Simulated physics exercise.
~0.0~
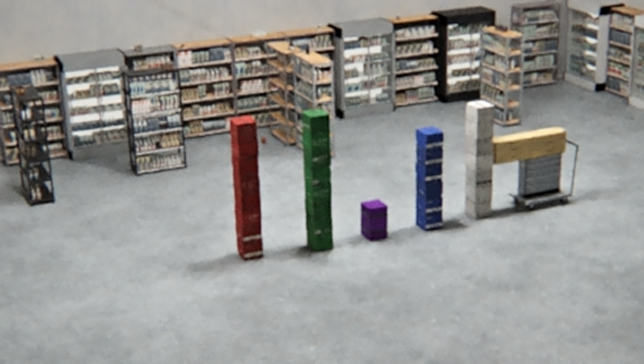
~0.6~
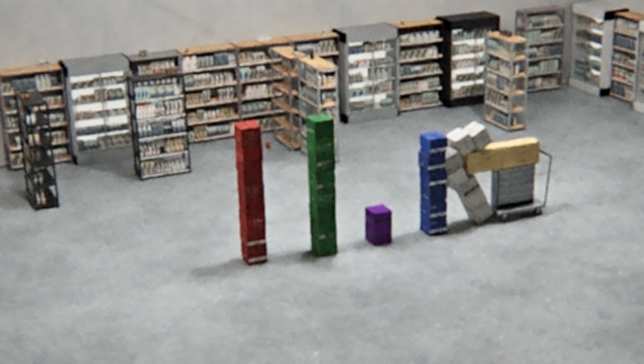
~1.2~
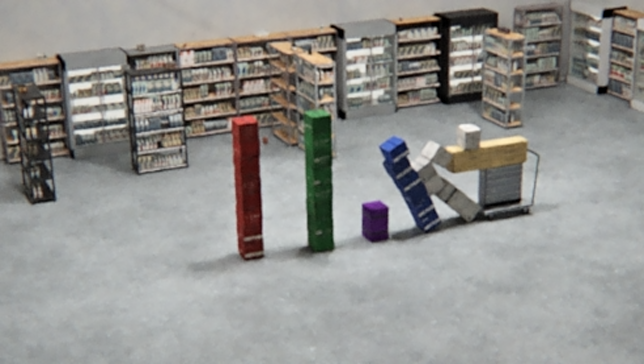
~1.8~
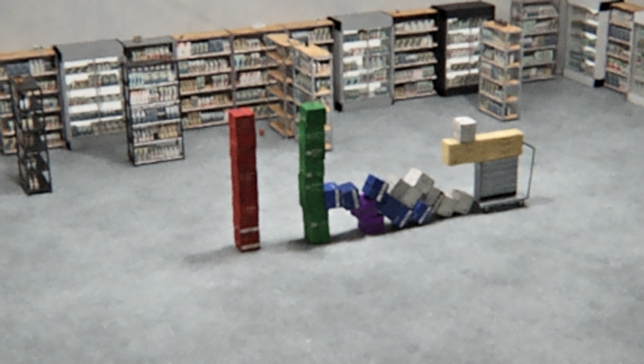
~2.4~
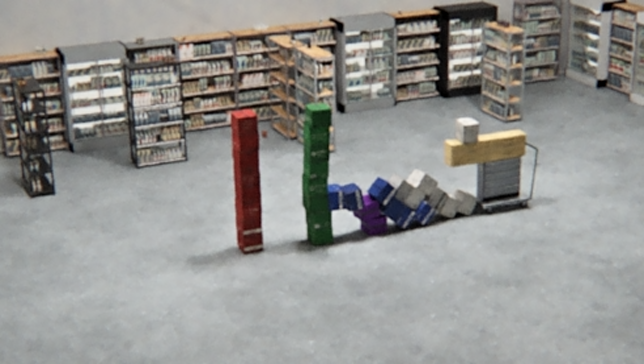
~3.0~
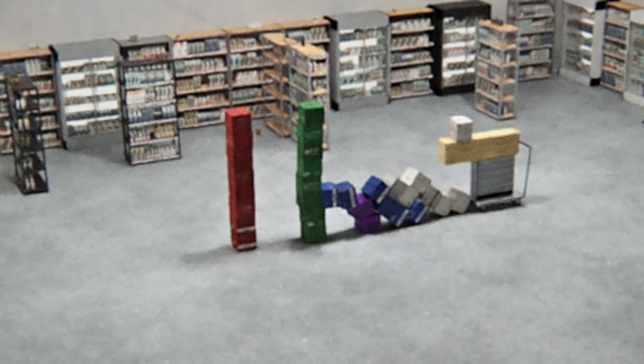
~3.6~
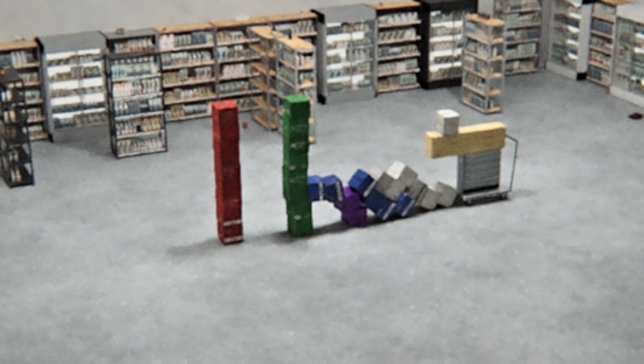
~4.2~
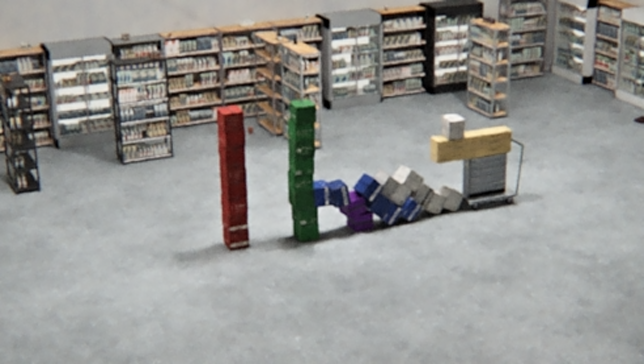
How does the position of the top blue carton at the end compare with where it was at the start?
At the start it sits upright at the top of the standing blue stack, to the right of the purple cartons. At the end it lies on its side, lower down and farther left, against the green stack.
At first, red, green, blue and pale stacks of cartons stand in a line on a grey floor, with a low purple stack in the middle and shelves behind. A trolley carrying a long yellowish case rolls in from the right, and the case strikes the pale stack. The pale cartons buckle leftward into the blue stack, though one ends up on top of the case. The blue stack tips over the purple one and breaks apart against the green stack. It ends with blue and pale cartons heaped over the slightly tilted purple ones, while green and red still stand.
